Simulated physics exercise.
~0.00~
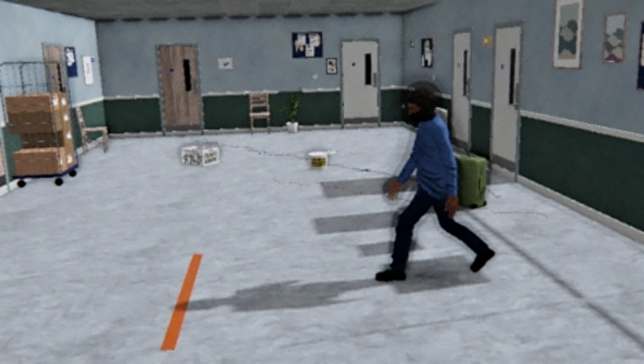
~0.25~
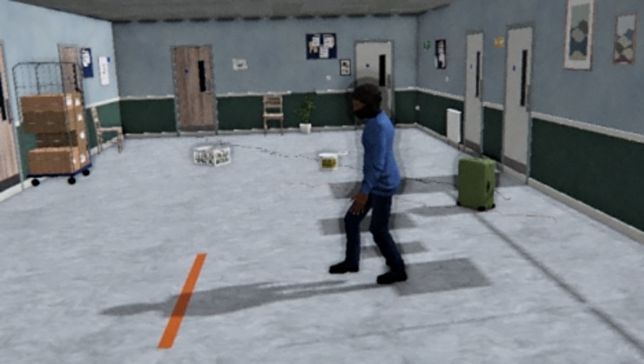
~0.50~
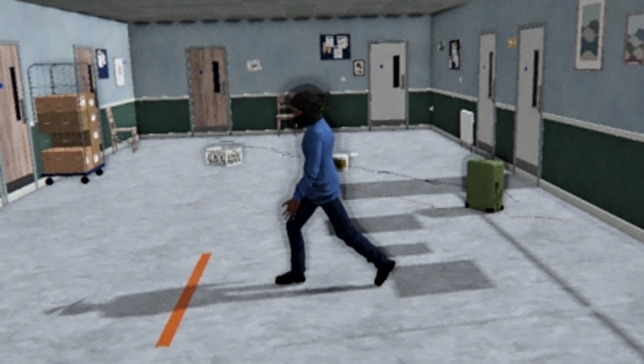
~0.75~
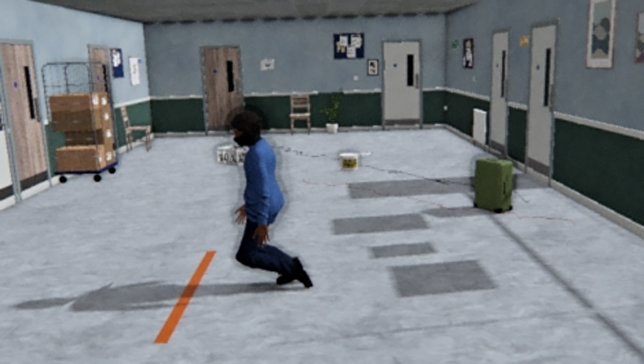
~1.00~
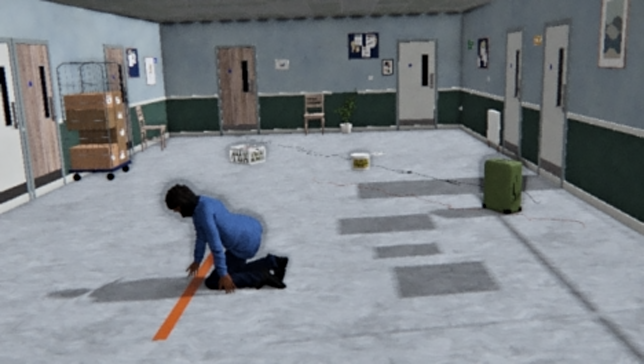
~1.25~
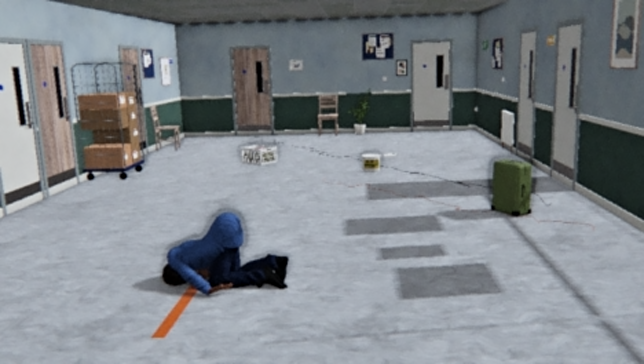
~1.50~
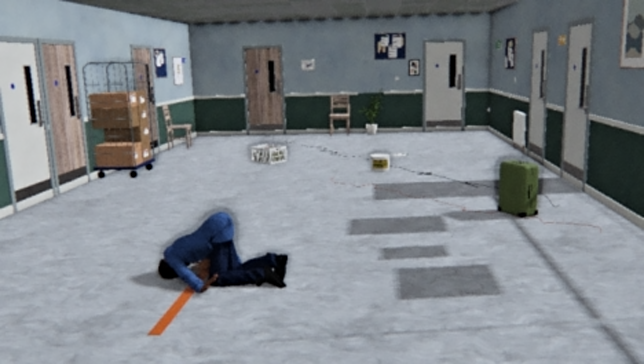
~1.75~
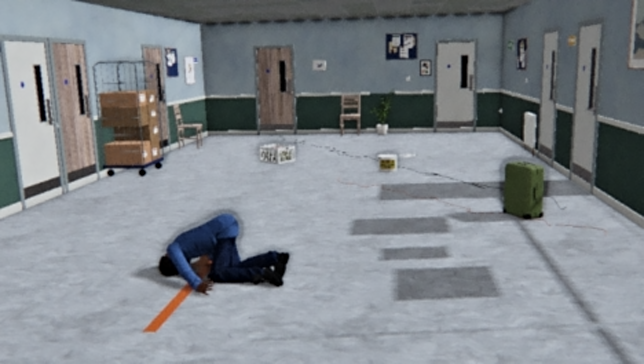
Person in blue top walking left across a hospital-like corridor, dropping to knees and slumping forward, head ending beyond orange tape.
